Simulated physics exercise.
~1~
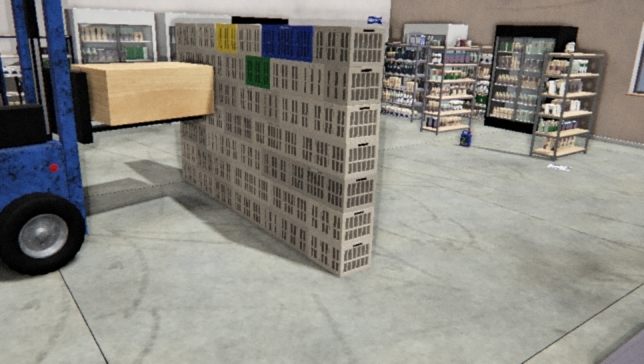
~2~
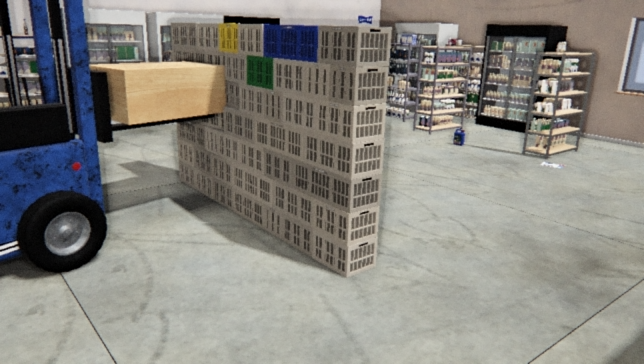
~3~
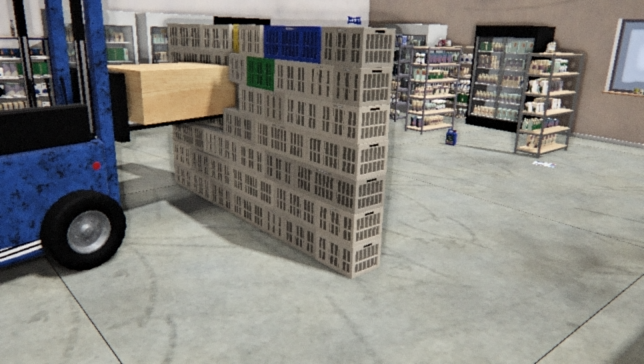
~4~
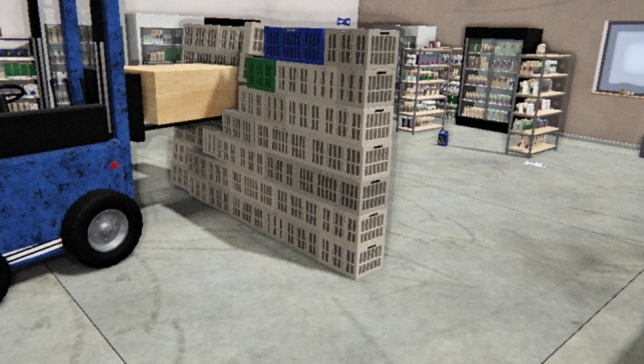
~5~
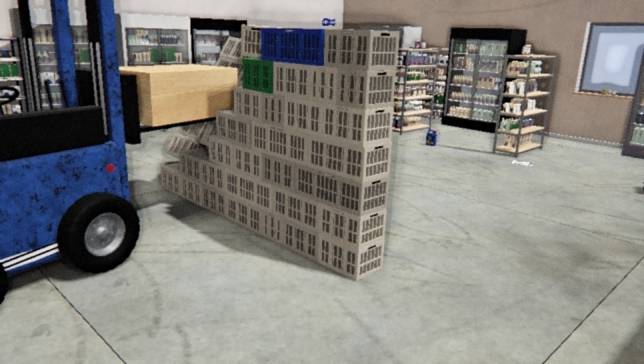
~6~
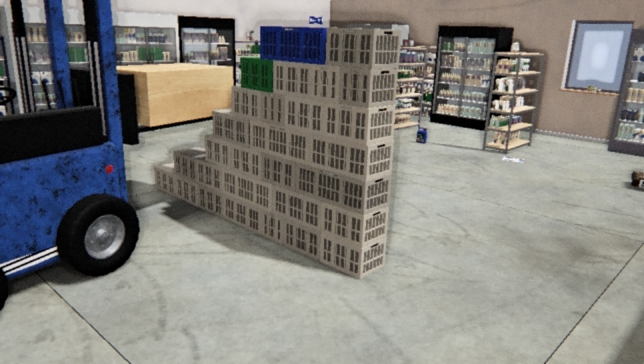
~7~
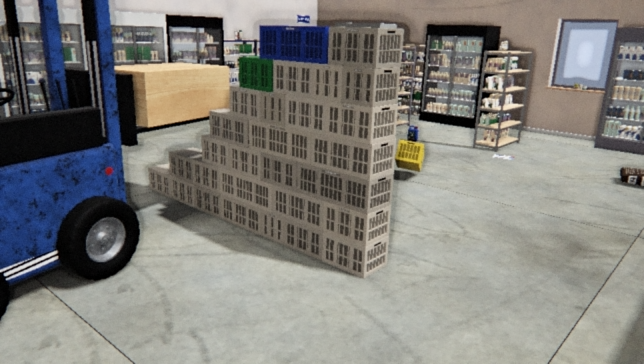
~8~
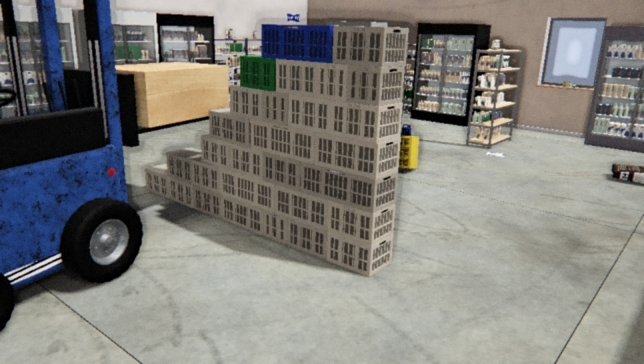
Blue forklift pushing a wooden box into a tall wall of grey crates, toppling its left end, blue and green crates staying up.
